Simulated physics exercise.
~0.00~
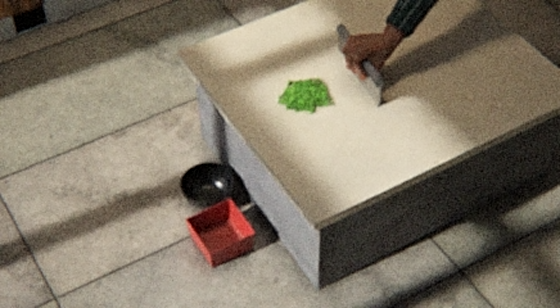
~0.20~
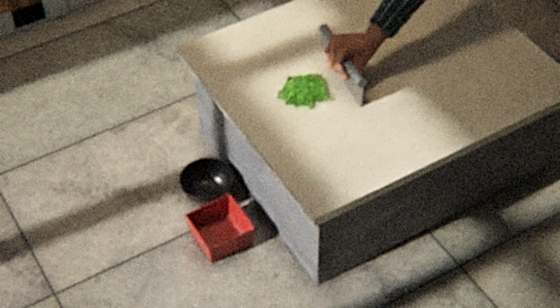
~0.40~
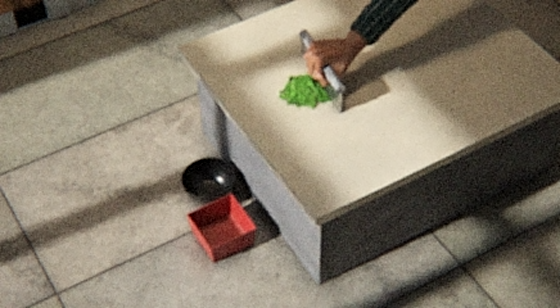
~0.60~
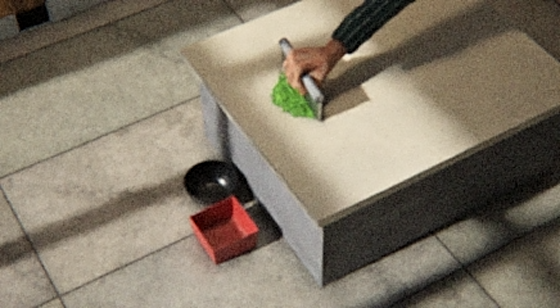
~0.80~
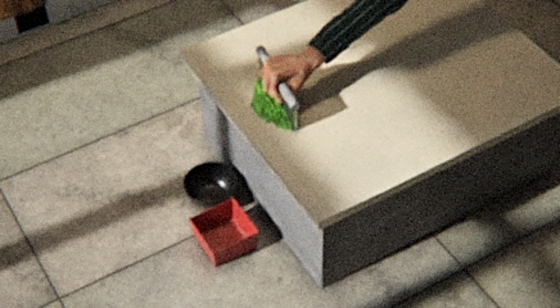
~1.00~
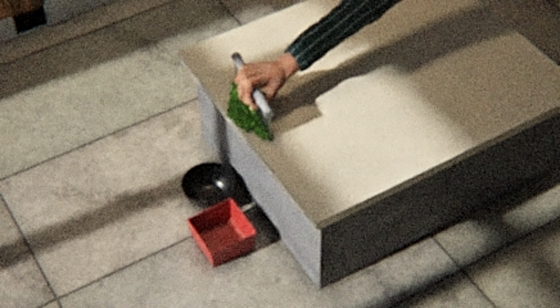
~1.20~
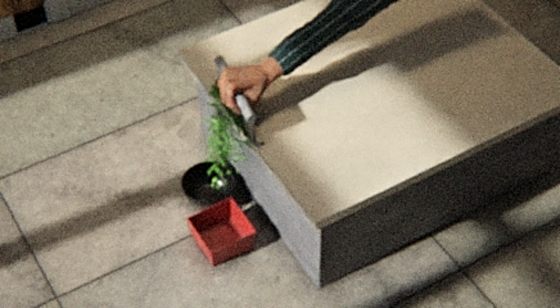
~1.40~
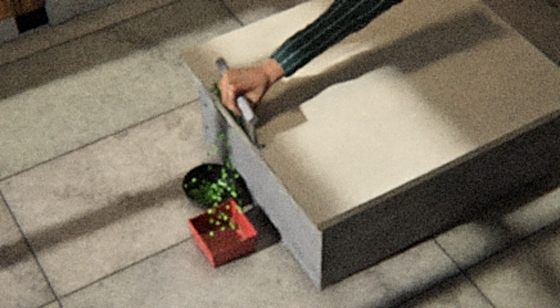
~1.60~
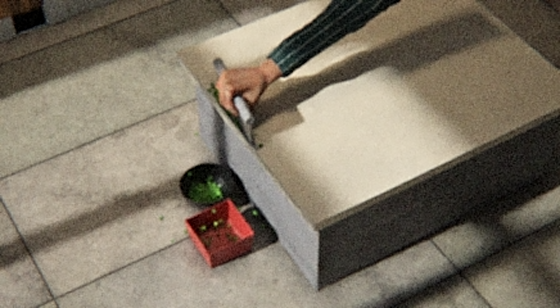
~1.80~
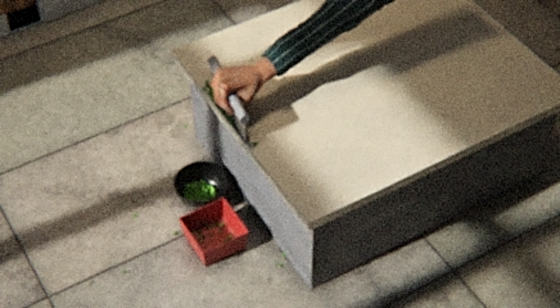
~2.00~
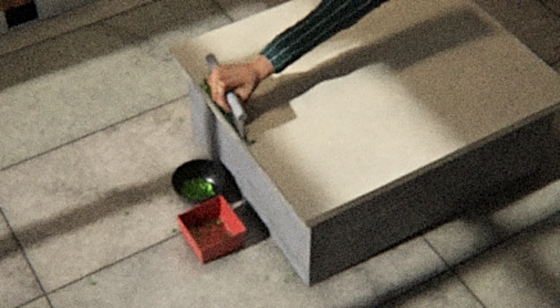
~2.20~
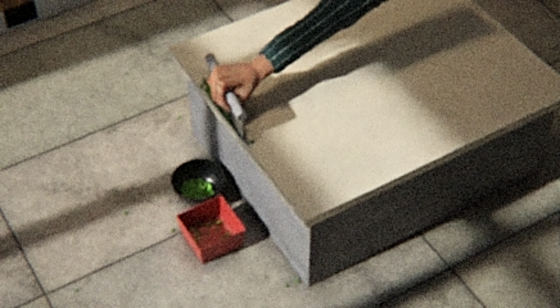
We see a hand with a flat scraper push a small pile of green peas leftward across a pale block to its edge, where they spill down, most landing in a black bowl and a few in a red tin, as the hand stays at the edge.
